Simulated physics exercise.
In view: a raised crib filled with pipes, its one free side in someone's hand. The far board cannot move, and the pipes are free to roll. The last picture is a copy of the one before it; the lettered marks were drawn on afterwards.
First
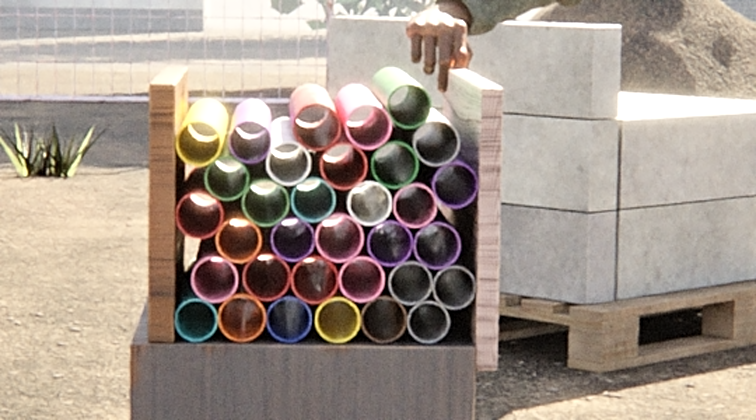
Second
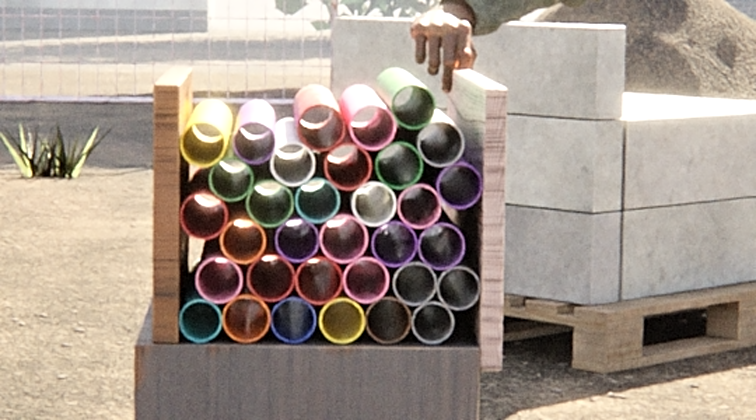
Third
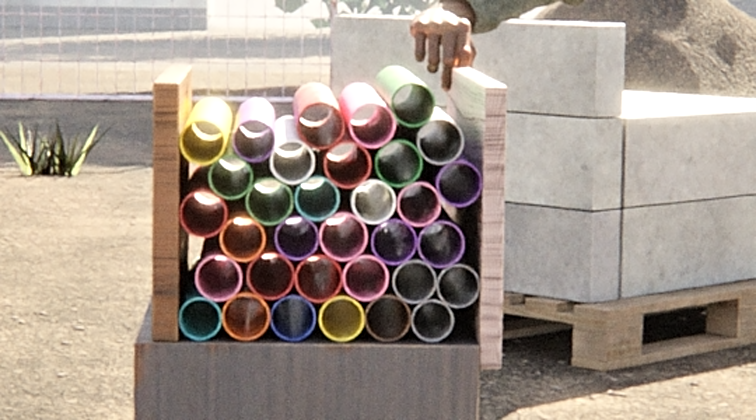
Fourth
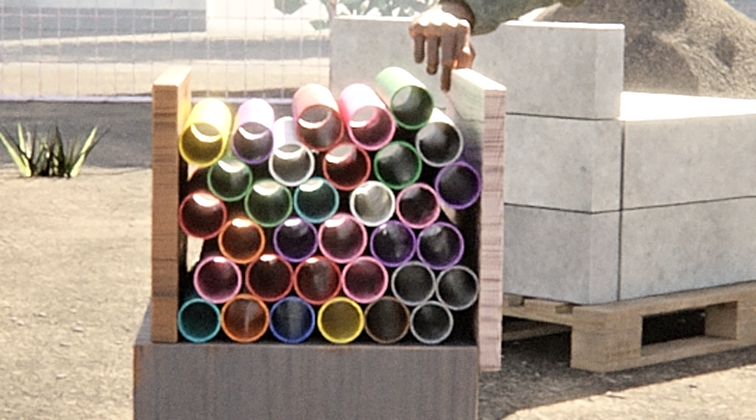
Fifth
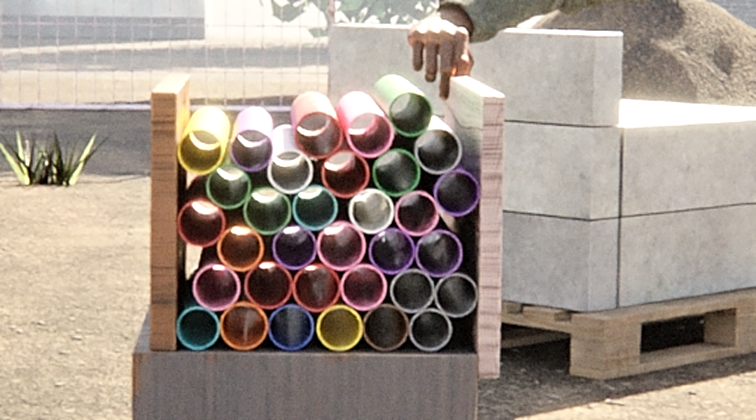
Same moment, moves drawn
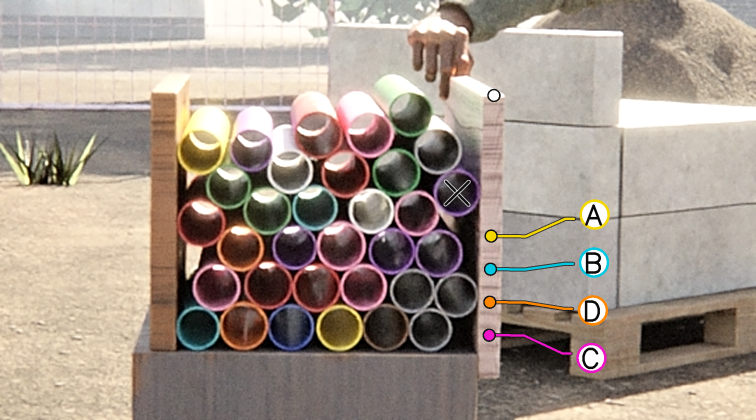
At first, colourful pipes lie stacked between two upright boards on a raised base, while a hand rests at the top of the right-hand board, near pale blocks on a pallet. The view then shifts very slightly, but the hand, boards and pipes show no clear movement through the end.
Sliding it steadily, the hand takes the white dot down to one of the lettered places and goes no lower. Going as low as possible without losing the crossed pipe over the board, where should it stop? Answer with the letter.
No lower than A.
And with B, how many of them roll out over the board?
It comes to three.
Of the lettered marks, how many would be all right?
One of the four.
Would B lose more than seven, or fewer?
At B, fewer than seven.
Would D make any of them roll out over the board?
At D: Yes.
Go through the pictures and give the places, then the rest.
In the first frame, side board (468, 206); a turquoise pipe (197, 320).
In the second frame, a pink pipe (366, 279).
In the third frame, a purple pipe (394, 242); a green pipe (270, 201).
In the fourth frame, a white pipe (291, 163); a pink pipe (371, 126).
In the fifth frame, side board (470, 213); a turquoise pipe (198, 328).
On the marked copy, A at (491, 236); B at (491, 269); C at (490, 335); D at (490, 302); the cross at (457, 194); the white dot at (494, 96).
Following A. Soon after the start, top of the board (481, 162).
Later, top of the board (479, 235).
In the end, top of the board (479, 235), none out over the board, the crossed one still inside.
As for the rest, B lets the crossed one out; C lets the crossed one out; D lets the crossed one out.
